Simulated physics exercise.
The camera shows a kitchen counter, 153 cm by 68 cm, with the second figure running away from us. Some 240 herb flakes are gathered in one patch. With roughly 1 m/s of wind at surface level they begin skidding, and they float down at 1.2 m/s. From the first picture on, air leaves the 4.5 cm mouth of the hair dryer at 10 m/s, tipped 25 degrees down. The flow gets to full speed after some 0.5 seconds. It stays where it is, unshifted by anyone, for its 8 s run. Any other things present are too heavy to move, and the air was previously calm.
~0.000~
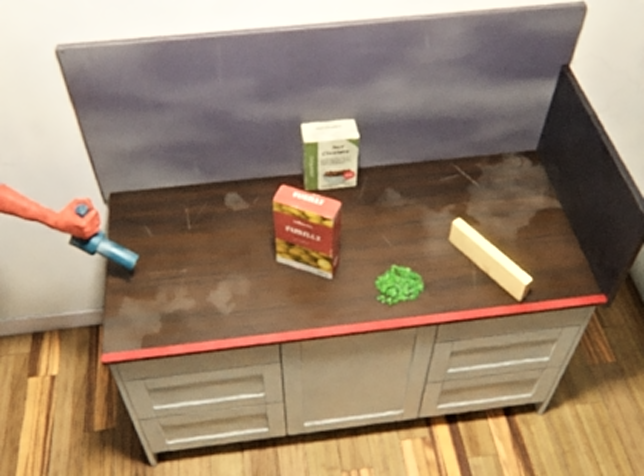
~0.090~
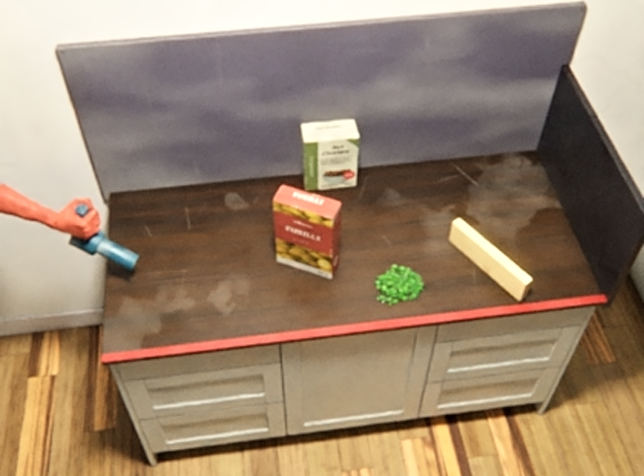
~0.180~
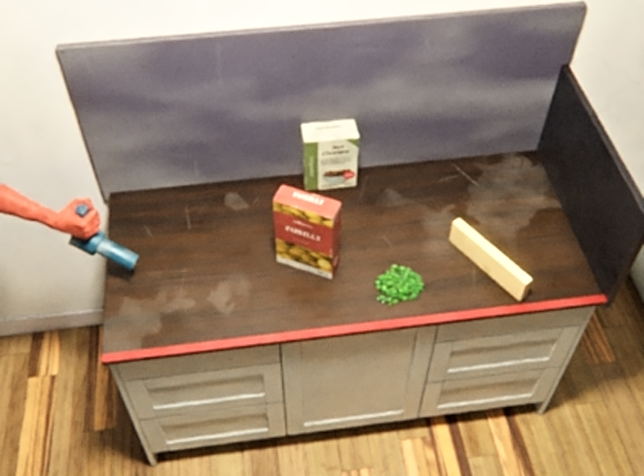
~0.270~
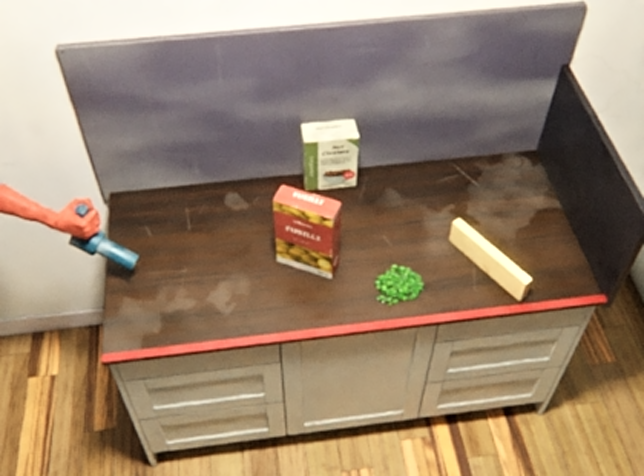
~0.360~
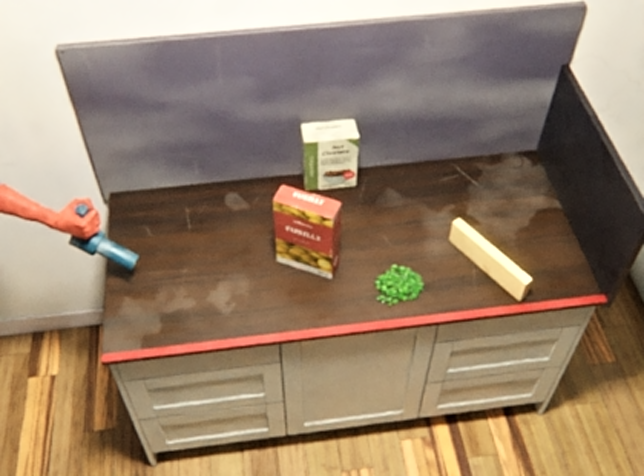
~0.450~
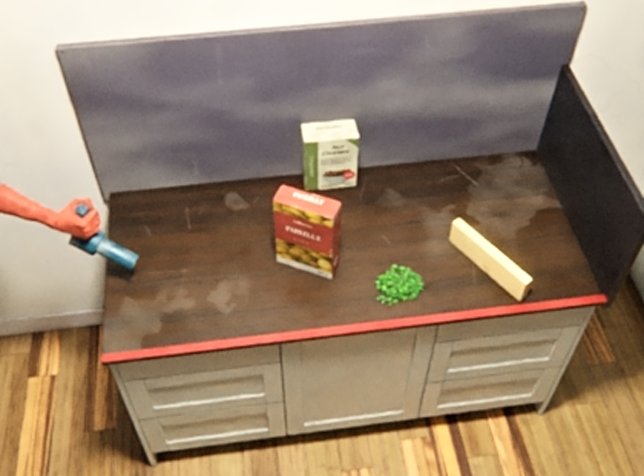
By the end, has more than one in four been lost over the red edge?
Yes. My prediction: The spill over that edge overshoots a quarter.
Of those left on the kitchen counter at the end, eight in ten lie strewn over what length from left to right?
20 centimetres or so.
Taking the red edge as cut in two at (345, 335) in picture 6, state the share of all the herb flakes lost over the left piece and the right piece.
About 0 per cent left, about 40 per cent right.
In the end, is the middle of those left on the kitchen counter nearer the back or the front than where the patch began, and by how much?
It moves toward the near end, close to 5 cm.
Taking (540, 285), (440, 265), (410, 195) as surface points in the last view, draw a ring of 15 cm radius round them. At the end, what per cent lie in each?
Roughly 30 %, 20 % and 0 %, in that order.
After 1.6 s the count stands so, 27 % are over the red edge; the middle of those still in play is near (501, 284).
After 2.6 s the count stands so, 30 % are over the red edge; the middle of those still in play is near (498, 284).
After 4.4 s the count stands so, 36 % are over the red edge; the middle of those still in play is near (496, 284).
After 8.0 s, at the end, 41 % are over the red edge; the middle of those still in play is near (493, 283).
